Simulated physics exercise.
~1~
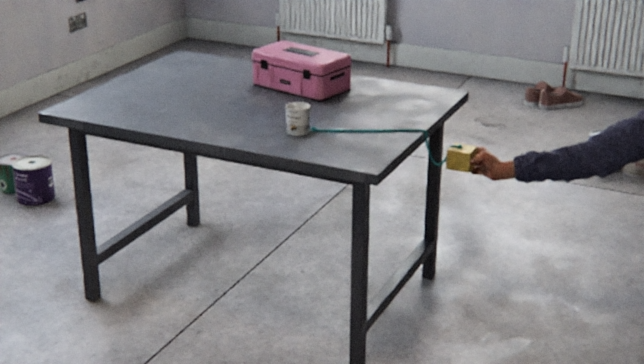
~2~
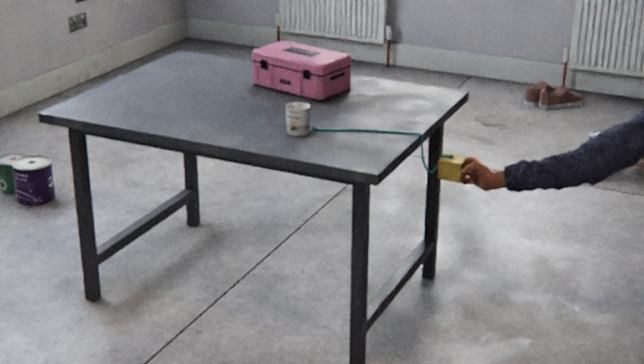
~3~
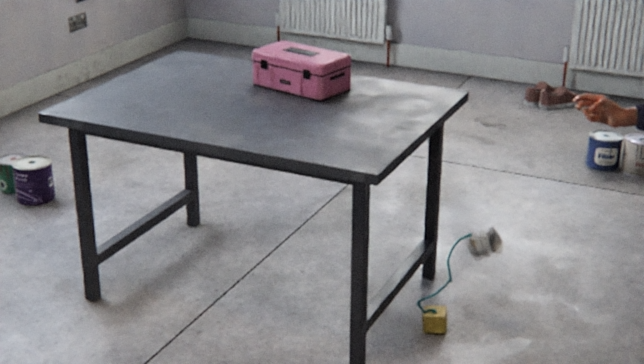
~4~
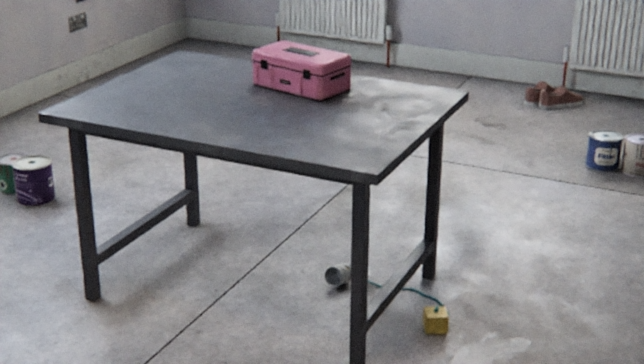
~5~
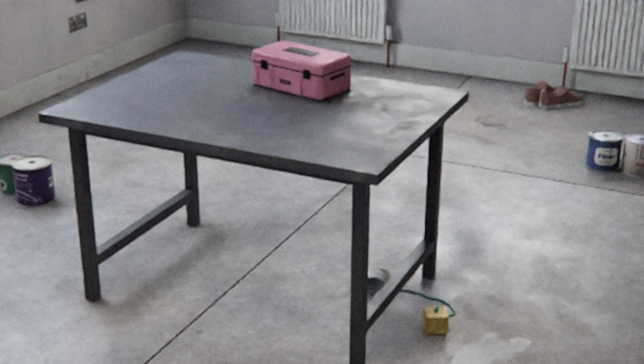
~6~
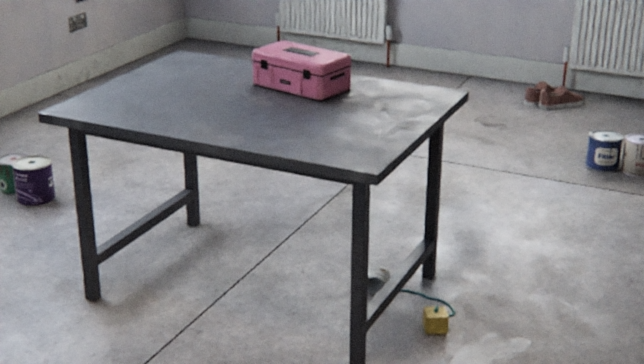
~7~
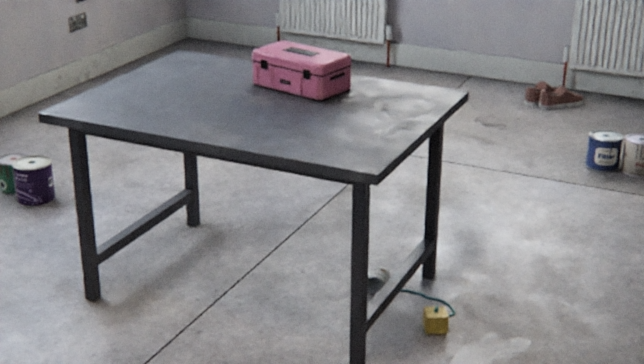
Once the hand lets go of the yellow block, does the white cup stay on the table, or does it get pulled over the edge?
The white cup gets pulled over the edge and ends up on the floor, where the yellow block has also landed.
